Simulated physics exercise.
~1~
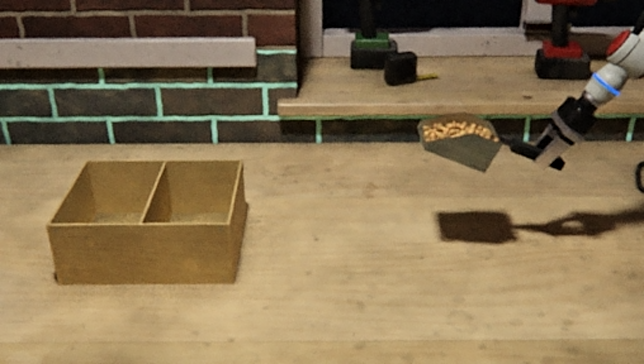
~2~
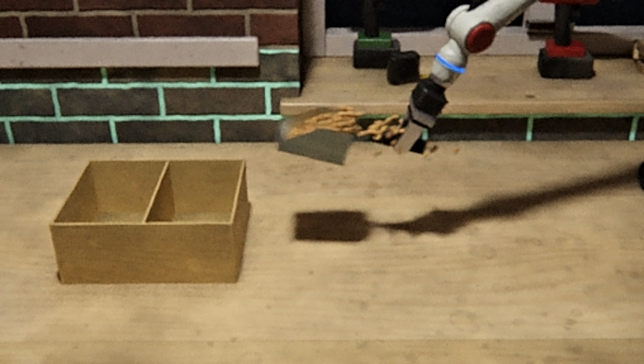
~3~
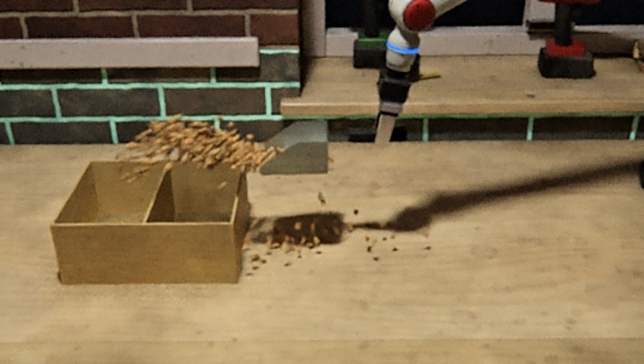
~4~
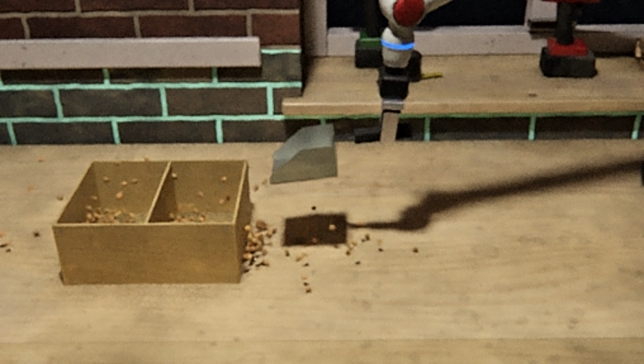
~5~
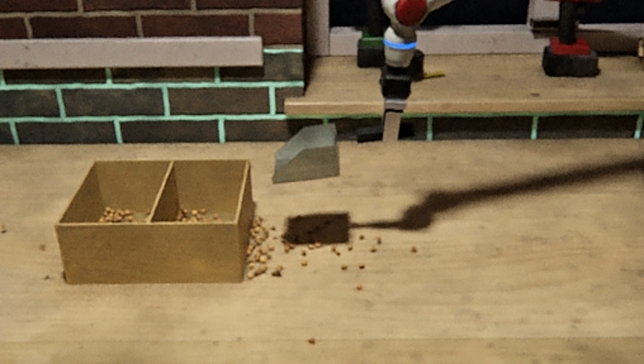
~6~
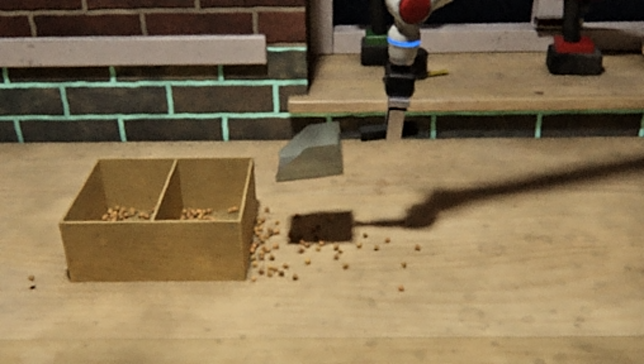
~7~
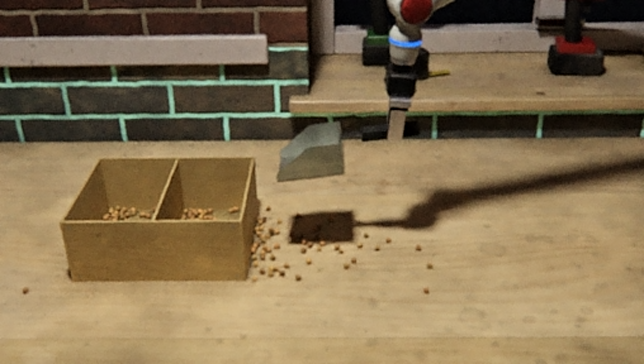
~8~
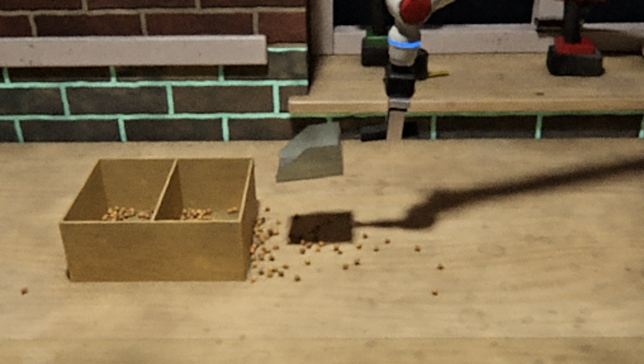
On a wooden table by a brick wall, a robot arm swept a scoop of chickpeas left and stopped short, flinging them towards a divided box; many landed in both compartments, while others scattered and came to rest on the tabletop, mostly beside it.
